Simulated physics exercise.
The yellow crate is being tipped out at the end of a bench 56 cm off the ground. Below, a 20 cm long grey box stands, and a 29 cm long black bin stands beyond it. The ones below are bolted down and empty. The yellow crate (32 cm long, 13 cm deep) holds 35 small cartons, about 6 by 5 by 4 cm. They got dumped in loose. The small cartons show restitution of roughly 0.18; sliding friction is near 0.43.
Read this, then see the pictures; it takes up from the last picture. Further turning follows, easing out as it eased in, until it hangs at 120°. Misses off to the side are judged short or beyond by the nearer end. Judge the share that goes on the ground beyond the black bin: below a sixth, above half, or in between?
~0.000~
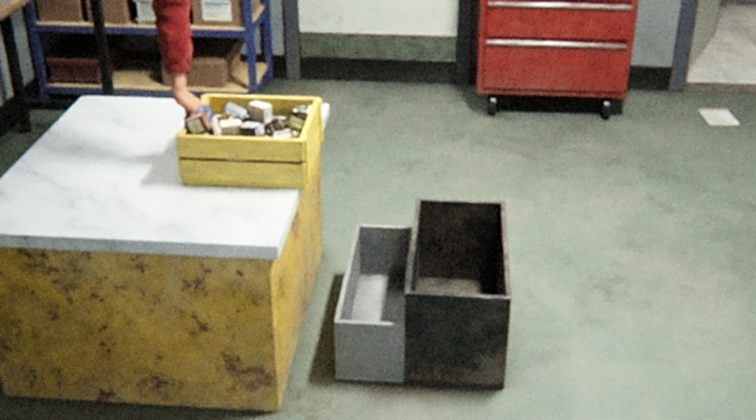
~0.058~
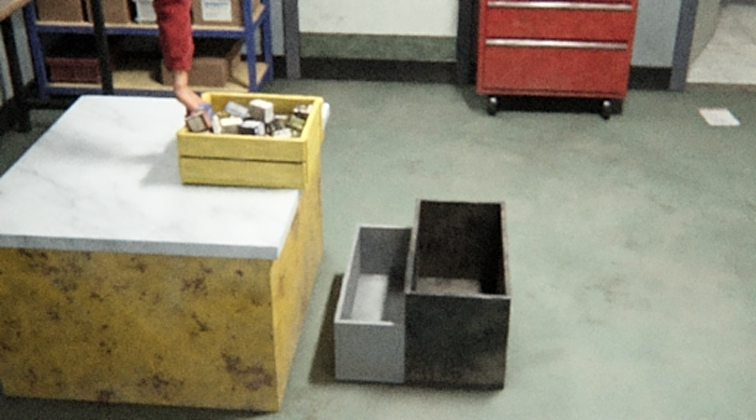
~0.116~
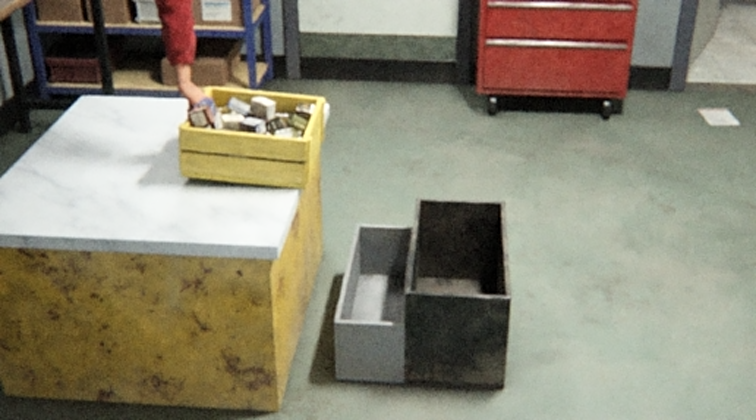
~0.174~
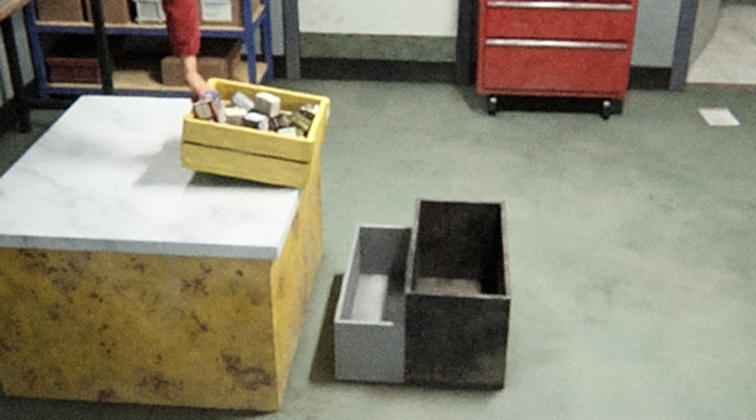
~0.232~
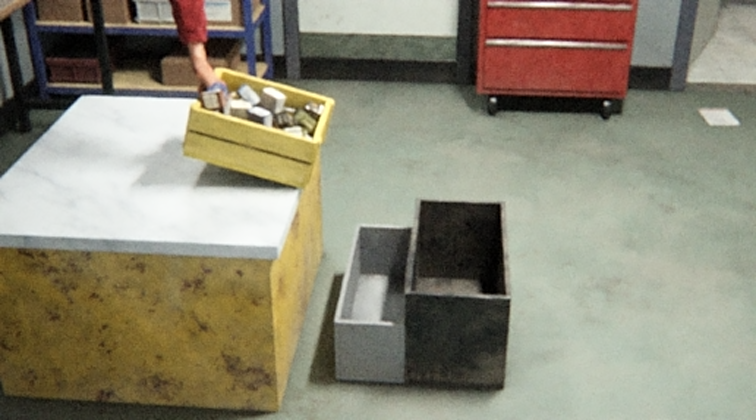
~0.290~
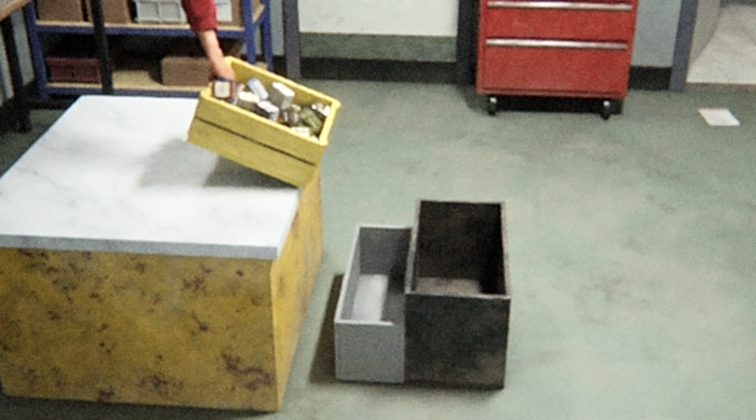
On the ground beyond the black bin: Fewer than a sixth of them.
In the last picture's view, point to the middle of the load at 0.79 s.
It's centred at about (348, 144).
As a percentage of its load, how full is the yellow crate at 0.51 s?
100 %.
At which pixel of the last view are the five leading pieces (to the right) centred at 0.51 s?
The five leading pieces sit around (333, 133) in the last view.
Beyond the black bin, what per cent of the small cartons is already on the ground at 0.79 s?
I'd say near 0 per cent at that moment.
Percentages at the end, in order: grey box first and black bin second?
About 50 and 50 per cent.
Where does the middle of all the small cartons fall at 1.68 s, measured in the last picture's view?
Centre: Approx. (397, 315).
After 0.51 s, tilt 57°; 35 still in the yellow crate.
After 0.79 s, tilt 101°; 30 still in the yellow crate and 5 in the air.
After 1.18 s, tilt 120°; 9 still in the yellow crate, 7 in the grey box, 11 in the black bin and 8 in the air.
Final count (at 1.68 s), 18 in the grey box and 17 in the black bin. Asked share, 0 of 35, 0 per cent.
